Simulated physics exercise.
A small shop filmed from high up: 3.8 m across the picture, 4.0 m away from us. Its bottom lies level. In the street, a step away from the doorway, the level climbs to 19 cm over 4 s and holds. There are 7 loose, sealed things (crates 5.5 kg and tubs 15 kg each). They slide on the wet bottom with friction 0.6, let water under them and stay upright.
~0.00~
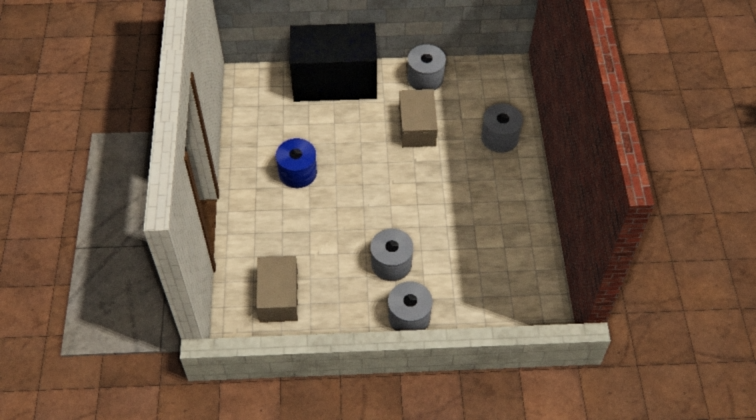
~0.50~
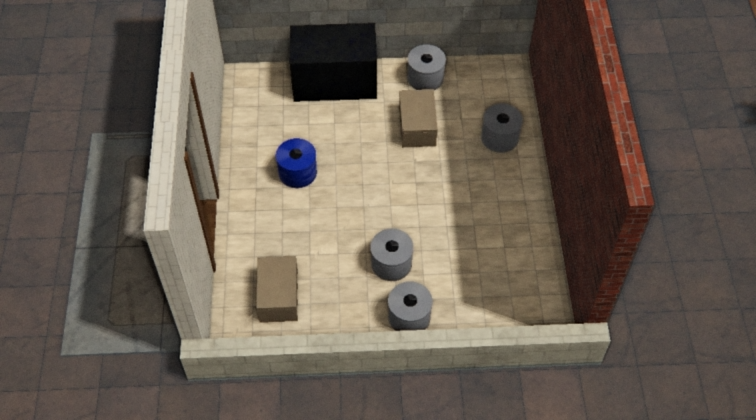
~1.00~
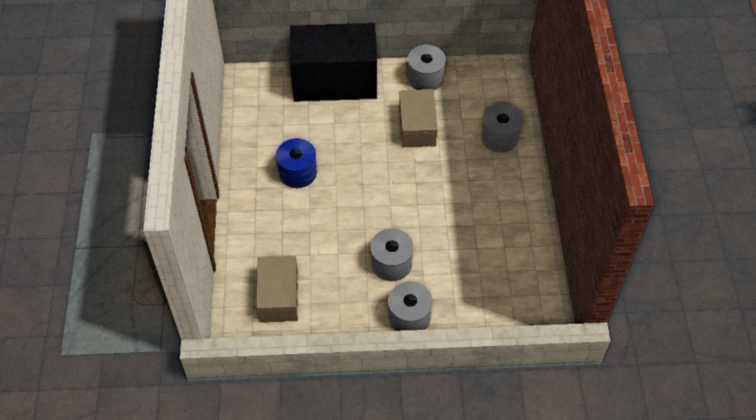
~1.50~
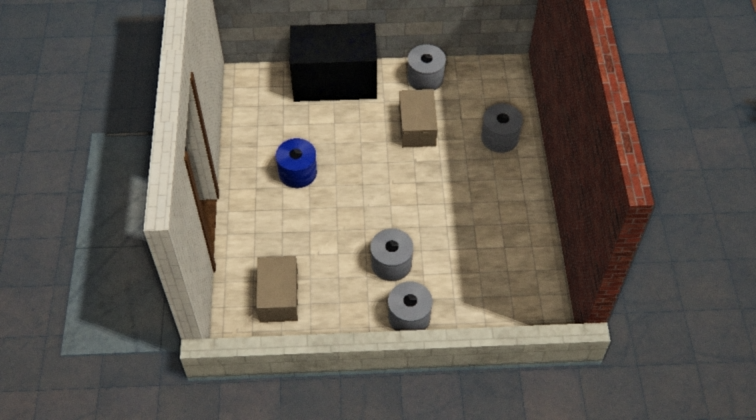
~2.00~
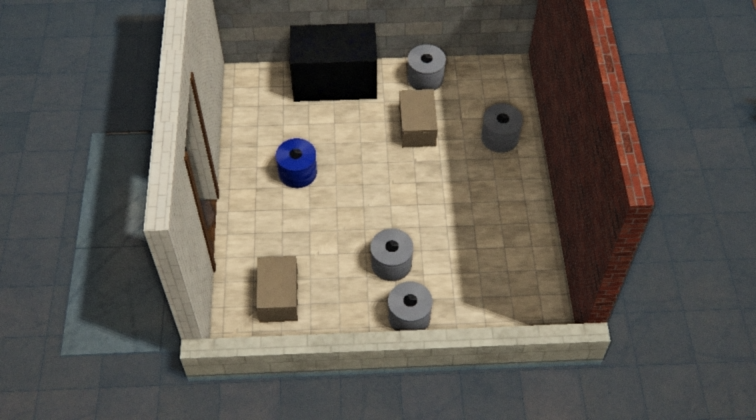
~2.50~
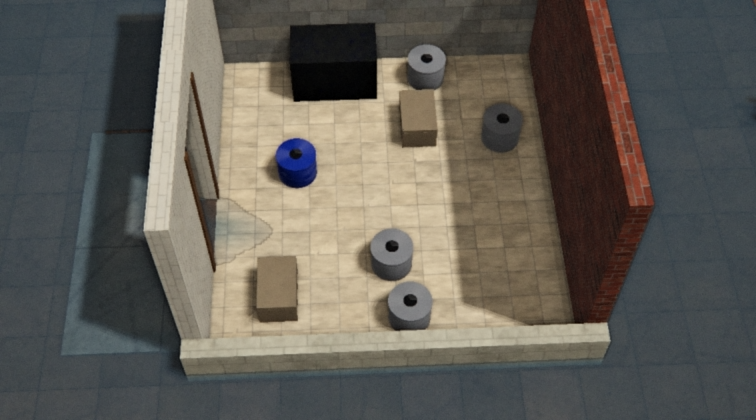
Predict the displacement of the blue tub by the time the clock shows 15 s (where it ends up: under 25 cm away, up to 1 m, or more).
The blue tub stays put.
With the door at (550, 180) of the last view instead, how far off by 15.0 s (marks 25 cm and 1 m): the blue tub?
In that case the blue tub moves a short way.
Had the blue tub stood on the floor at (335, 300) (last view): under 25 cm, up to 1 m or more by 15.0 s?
It stays put.
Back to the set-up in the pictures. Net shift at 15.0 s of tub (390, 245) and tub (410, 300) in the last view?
In that order: 60 cm, 30 cm.
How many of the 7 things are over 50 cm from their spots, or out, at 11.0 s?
I count 0.
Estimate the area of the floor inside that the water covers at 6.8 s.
Some 12 m2.
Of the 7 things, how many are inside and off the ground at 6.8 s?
I count 1.
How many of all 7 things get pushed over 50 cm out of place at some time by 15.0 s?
5 of them.
After 3.5 s the blue tub is near (296, 154), 0.0 m from its start, aground; 0 afloat.
After 6.8 s the blue tub is near (296, 154), 0.0 m from its start, aground; 1 afloat.
After 11.0 s the blue tub is near (296, 154), 0.0 m from its start, aground; 2 afloat.
After 15.0 s the blue tub is near (296, 154), 0.0 m from its start, aground; 4 afloat.
